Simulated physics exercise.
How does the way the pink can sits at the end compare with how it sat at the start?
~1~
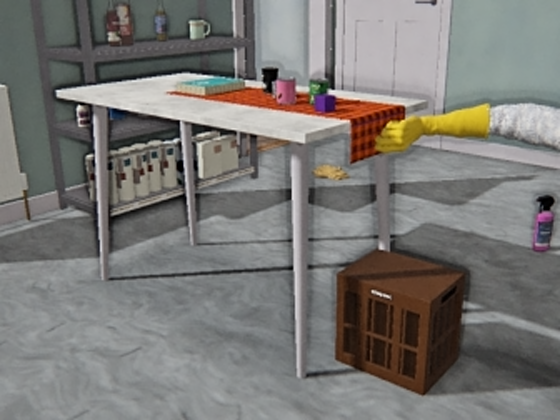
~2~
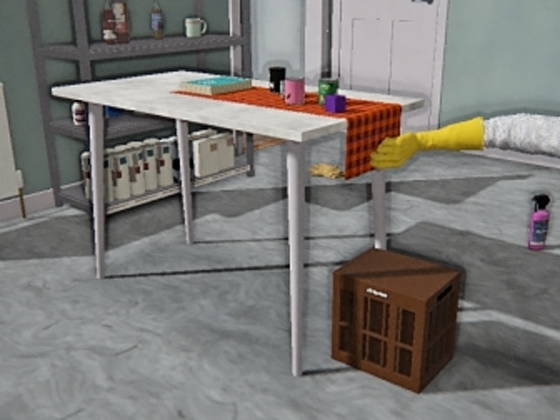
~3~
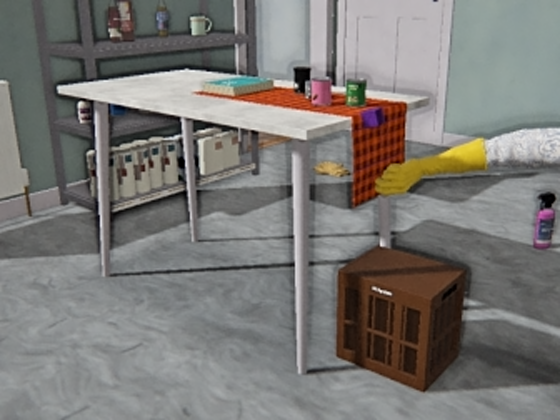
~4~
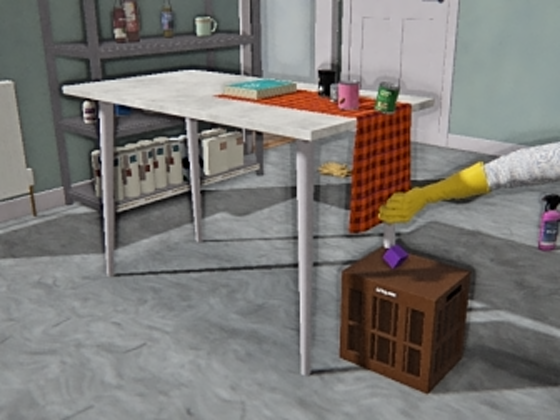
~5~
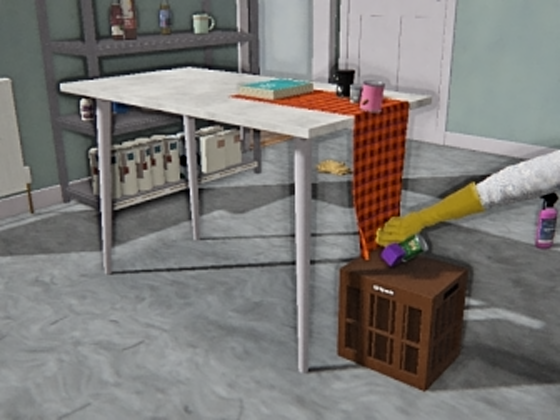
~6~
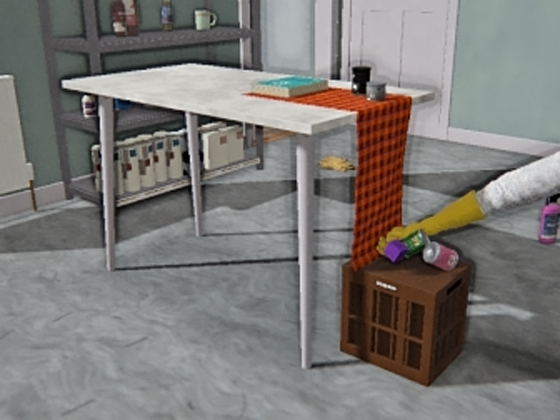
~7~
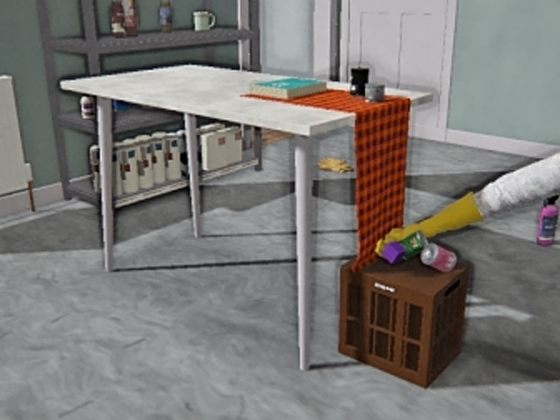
At the start the pink can stood upright on the scarf on the table, but by the end it was leaning over on top of the brown crate.
